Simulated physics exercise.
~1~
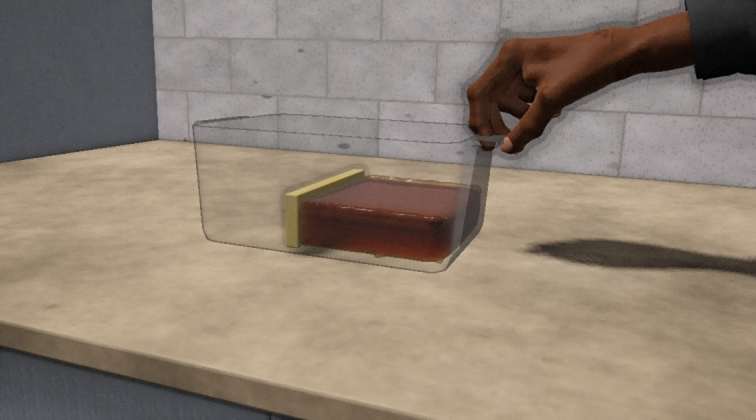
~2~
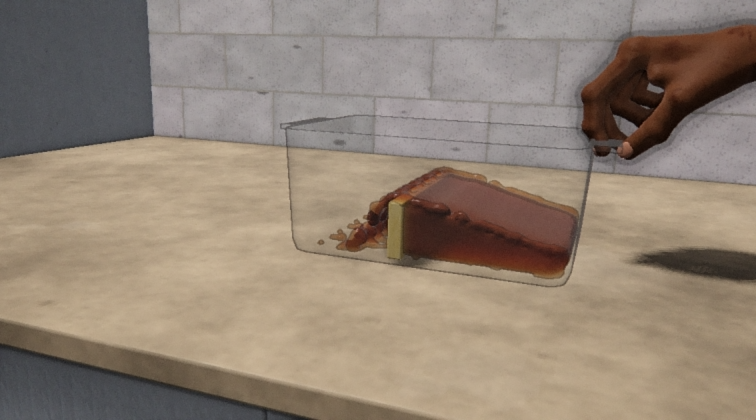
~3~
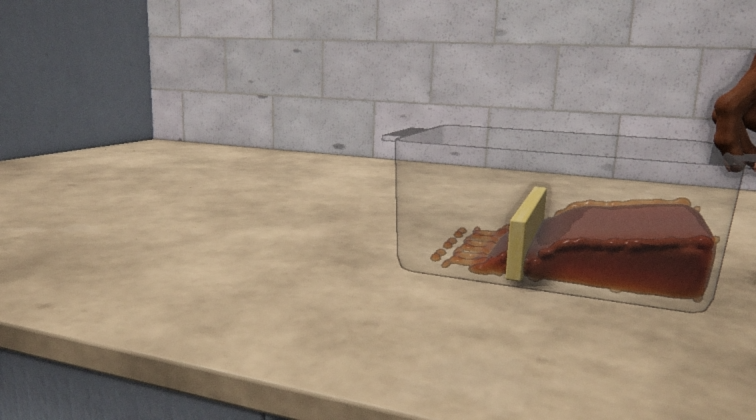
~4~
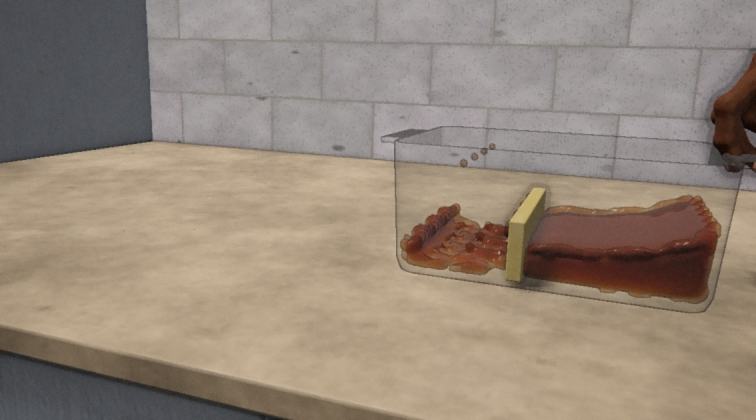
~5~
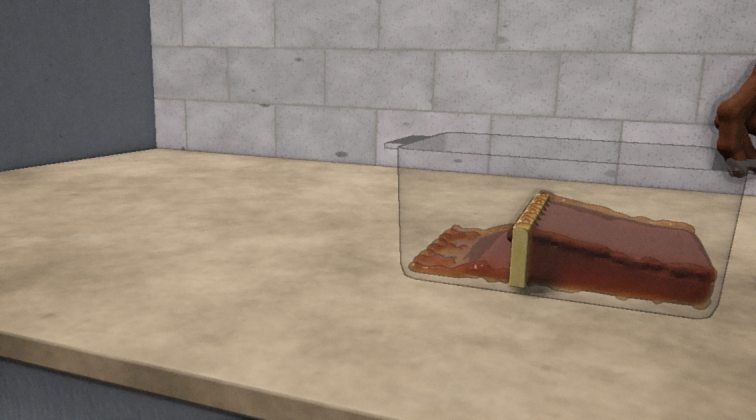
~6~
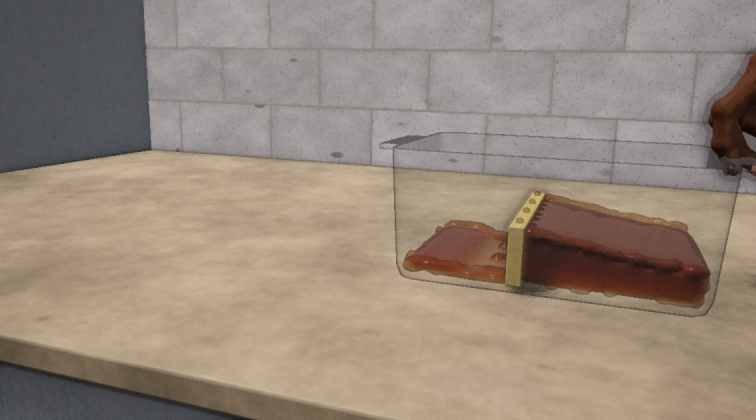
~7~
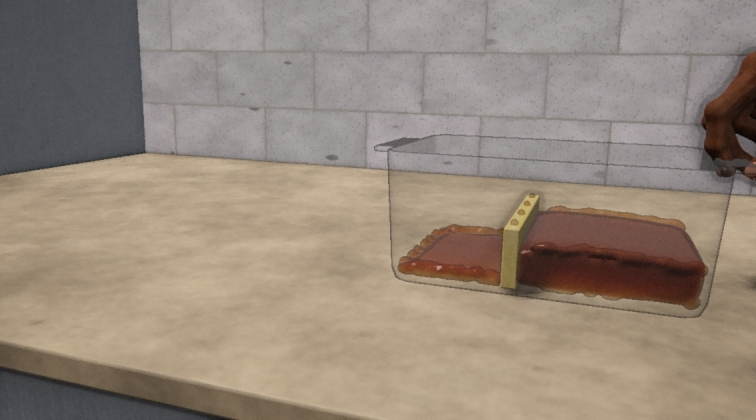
At the start, a clear, open box stands on a stone-like worktop before a grey block wall, a reddish-brown liquid filling only the part to the right of its pale yellow divider, while a hand holds the right rim. The hand draws the box to the right, and some liquid gets past the divider and spills into the empty left part. The box then stops, and the liquid sloshes on both sides, a few drops flying up on the left. More washes against the divider's top before the surfaces calm. It ends with a shallow layer on the left, a deeper pool on the right, and none on the worktop.
